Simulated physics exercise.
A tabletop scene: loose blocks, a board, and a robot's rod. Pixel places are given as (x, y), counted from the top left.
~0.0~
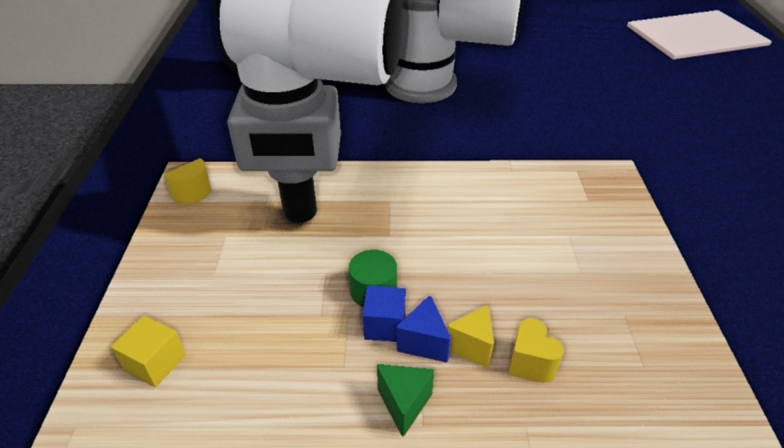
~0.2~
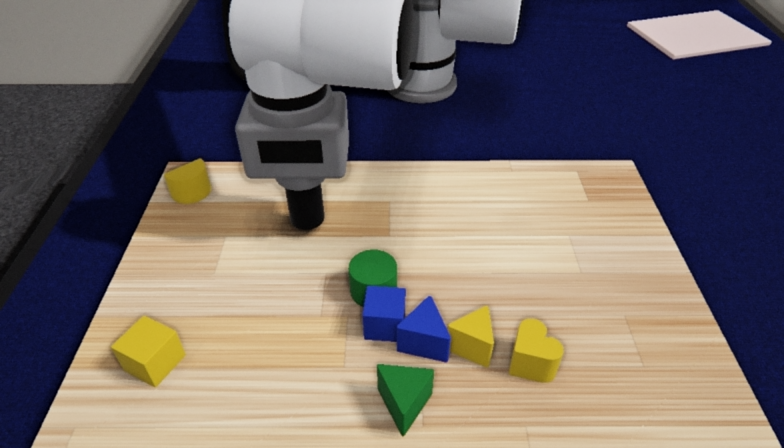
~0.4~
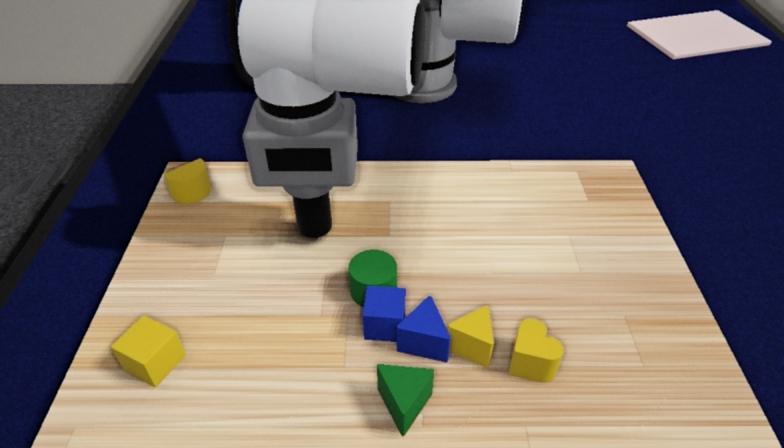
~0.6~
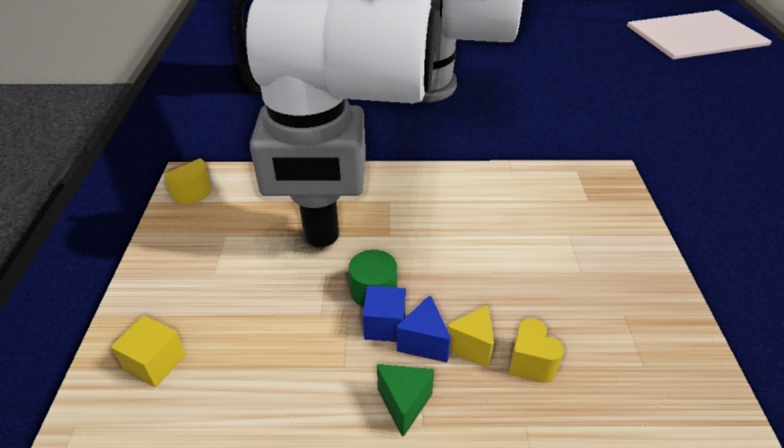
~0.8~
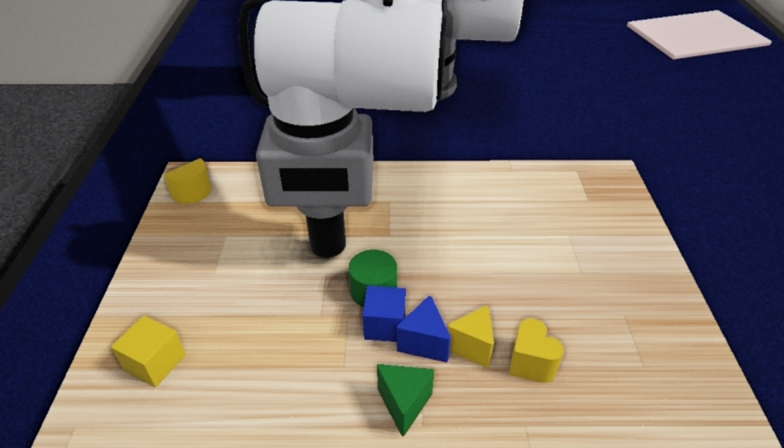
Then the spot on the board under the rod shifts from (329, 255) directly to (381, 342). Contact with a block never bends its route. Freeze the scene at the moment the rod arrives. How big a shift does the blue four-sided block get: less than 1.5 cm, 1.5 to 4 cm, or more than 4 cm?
Of the three bands, it's over 4 cm.
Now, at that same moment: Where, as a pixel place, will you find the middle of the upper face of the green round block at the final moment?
I'd place it at (406, 278), taking the centre of its top.
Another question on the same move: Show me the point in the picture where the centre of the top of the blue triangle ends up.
At roughly (455, 343).
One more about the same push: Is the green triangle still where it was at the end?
It seems so.
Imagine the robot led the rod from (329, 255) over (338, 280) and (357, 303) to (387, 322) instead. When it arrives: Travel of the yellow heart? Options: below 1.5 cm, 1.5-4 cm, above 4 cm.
Displacement: Within 1.5 cm.
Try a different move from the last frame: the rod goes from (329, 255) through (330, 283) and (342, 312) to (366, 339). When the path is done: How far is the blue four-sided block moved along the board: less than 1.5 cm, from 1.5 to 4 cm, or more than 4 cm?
Once the path is done, the blue four-sided block lies 1.5 to 4 cm from its present place.
The first path, step by step. One third of the way, rod at (344, 274); green round block at (382, 271); blue four-sided block at (385, 305).
Two thirds of the way, rod at (361, 303); green round block at (404, 277); blue four-sided block at (389, 317); blue triangle at (428, 325), turned 25° anticlockwise.
At the end, rod at (381, 334); green round block at (406, 278); blue four-sided block at (415, 349); green triangle not moved; blue triangle at (455, 343), turned 35° anticlockwise.
